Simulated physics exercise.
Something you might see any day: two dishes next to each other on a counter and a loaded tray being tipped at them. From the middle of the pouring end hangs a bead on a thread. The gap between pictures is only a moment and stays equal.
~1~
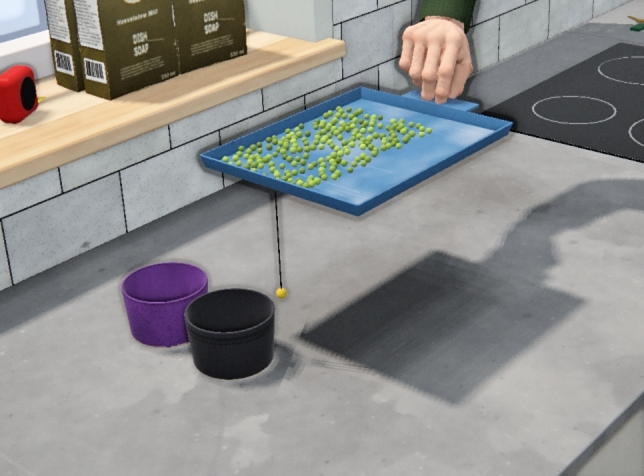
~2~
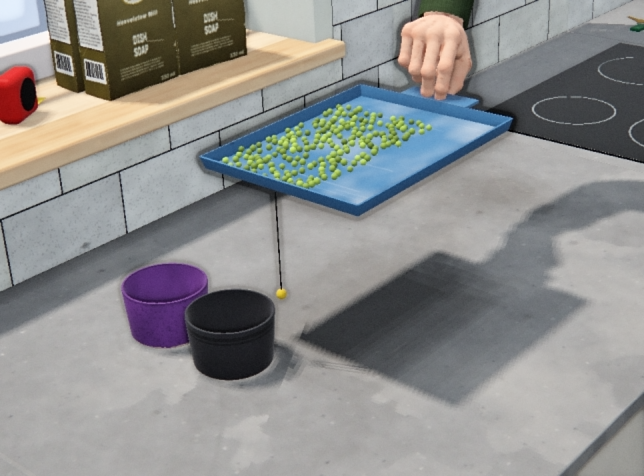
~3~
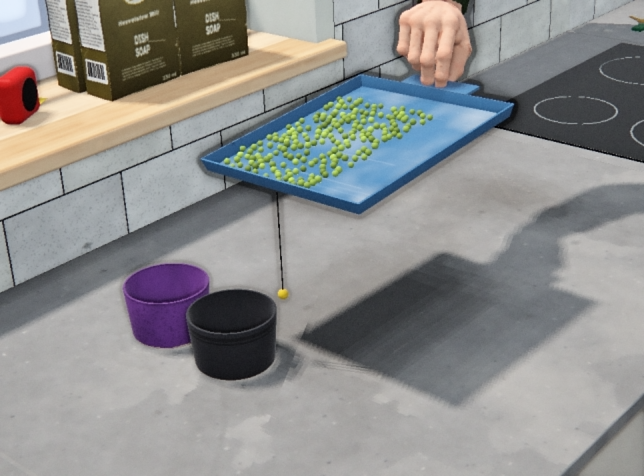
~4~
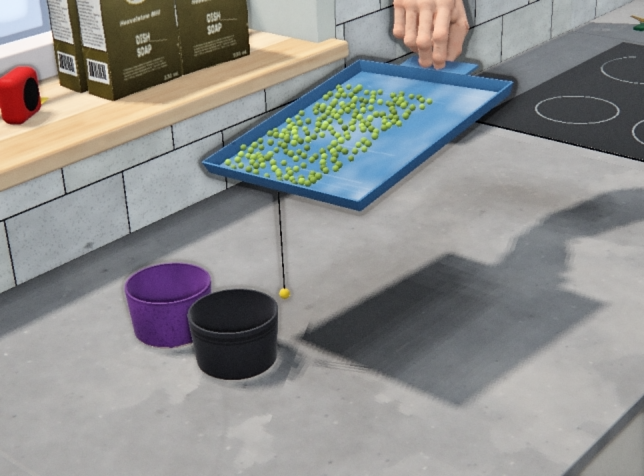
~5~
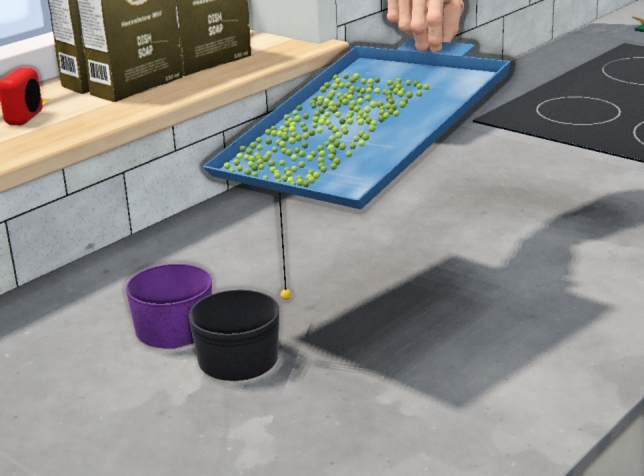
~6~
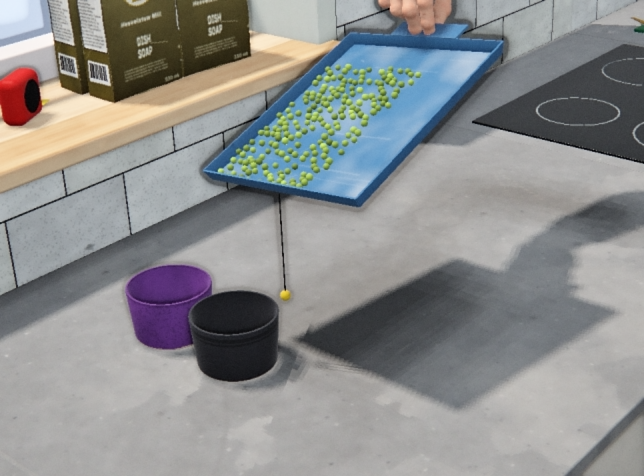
A blue tray of green peas tilts steadily as a hand raises its handle end.
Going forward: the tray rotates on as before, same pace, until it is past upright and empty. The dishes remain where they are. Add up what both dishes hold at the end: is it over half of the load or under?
So the dishes get the majority of the load, I reckon.
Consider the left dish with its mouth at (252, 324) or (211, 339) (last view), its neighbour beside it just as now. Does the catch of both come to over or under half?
Well, a minority share the first time and a minority share the next.
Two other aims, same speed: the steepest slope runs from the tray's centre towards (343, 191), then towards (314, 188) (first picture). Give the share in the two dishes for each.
Around 0 percent for the first aim and around 20 percent for the second.
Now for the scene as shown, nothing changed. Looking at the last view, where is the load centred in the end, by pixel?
Near (211, 340).
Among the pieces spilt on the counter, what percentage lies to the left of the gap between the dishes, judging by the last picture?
Roughly 20 %.
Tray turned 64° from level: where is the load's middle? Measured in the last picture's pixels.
Close to (232, 179).
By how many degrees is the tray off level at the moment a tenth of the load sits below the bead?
About 65 degrees.
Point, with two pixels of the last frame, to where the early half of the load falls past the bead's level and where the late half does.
Around (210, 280) first; around (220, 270) second.
Soon, tray tipped steeply; most on the tray; a stray few in the right dish; a stray few in the left dish; about a quarter in the air.
A while on, tray tipped past a quarter turn; a stray few on the tray; about a third in the right dish; about a quarter in the left dish; about a quarter outside both; about a quarter in the air.
Towards the end, tray tipped past a quarter turn; about a third in the right dish; about a quarter in the left dish; about a third outside both.
Finally, tray tipped past a quarter turn; about a third in the right dish; about a quarter in the left dish; about a third outside both.
